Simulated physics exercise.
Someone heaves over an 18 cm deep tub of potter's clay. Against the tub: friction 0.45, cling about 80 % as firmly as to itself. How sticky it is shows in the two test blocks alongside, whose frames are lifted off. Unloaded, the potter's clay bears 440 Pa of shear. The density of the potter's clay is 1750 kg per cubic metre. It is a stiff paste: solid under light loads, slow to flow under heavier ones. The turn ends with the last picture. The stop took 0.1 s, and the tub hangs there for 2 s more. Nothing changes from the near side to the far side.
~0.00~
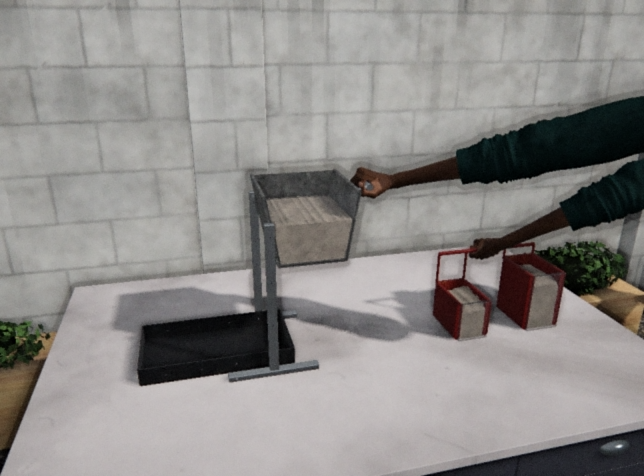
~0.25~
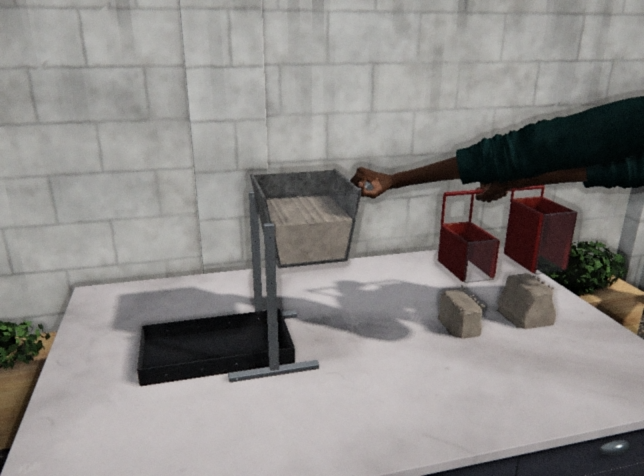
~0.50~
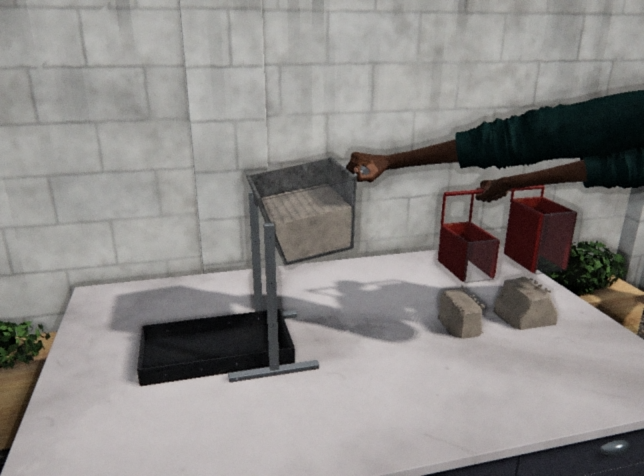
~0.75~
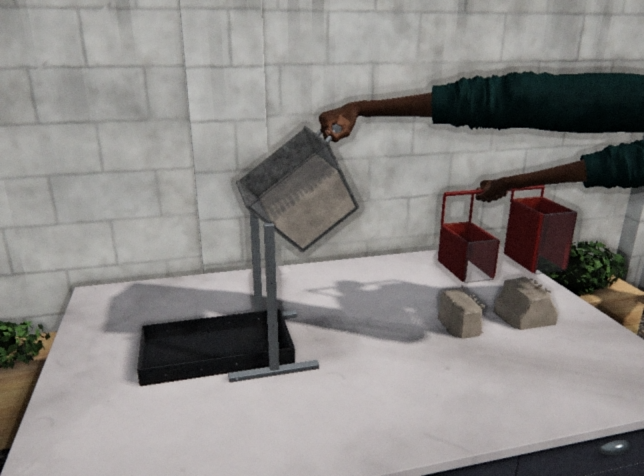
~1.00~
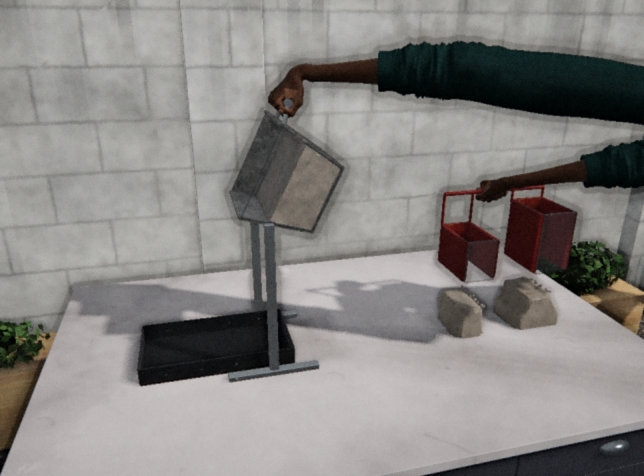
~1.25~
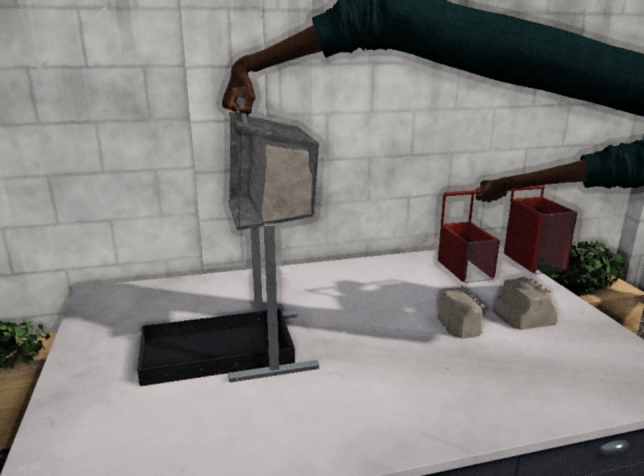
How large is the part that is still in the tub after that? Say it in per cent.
Expect roughly 70 %.
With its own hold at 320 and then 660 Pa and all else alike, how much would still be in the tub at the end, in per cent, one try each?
In that order: 65 %, 100 %.
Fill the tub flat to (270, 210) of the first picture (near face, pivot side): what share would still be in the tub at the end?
It would be near 40 %.
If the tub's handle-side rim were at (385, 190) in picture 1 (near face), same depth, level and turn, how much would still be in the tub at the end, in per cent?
Then about 45 %.
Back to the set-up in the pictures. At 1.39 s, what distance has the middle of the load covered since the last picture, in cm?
Some 4 cm.
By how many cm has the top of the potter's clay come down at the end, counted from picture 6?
Some 9 cm.
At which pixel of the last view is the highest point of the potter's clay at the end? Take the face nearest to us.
At about (295, 182).
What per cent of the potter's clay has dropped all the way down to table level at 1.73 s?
Near 0 %.
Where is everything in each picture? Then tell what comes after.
In the first frame, handle-side rim at (358, 192), tilt 0 degrees; top of the potter's clay at (302, 223); blocks stand 9.7 cm, 15 cm (left to right).
In the second frame, handle-side rim at (358, 192), tilt 0 degrees; top of the potter's clay at (302, 223); blocks stand 9.6 cm, 12 cm (left to right).
In the third frame, handle-side rim at (353, 178), tilt 9 degrees; top of the potter's clay at (347, 208); blocks stand 9.5 cm, 11 cm (left to right).
In the fourth frame, handle-side rim at (325, 145), tilt 36 degrees; top of the potter's clay at (334, 174); blocks stand 9.5 cm, 11 cm (left to right).
In the fifth frame, handle-side rim at (280, 127), tilt 64 degrees; top of the potter's clay at (307, 148); blocks stand 9.5 cm, 11 cm (left to right).
In the sixth frame, handle-side rim at (240, 130), tilt 86 degrees; top of the potter's clay at (269, 147); blocks stand 9.5 cm, 11 cm (left to right).
After 1.39 s, the tub is at 86 degrees and holds 100 %.
After 1.56 s, the tub is at 86 degrees and holds 89 %.
After 1.73 s, the tub is at 86 degrees and holds 73 %.
After 1.90 s, the tub is at 86 degrees and holds 70 %.
After 3.25 s, at the end, the tub is at 86 degrees and holds 70 %.
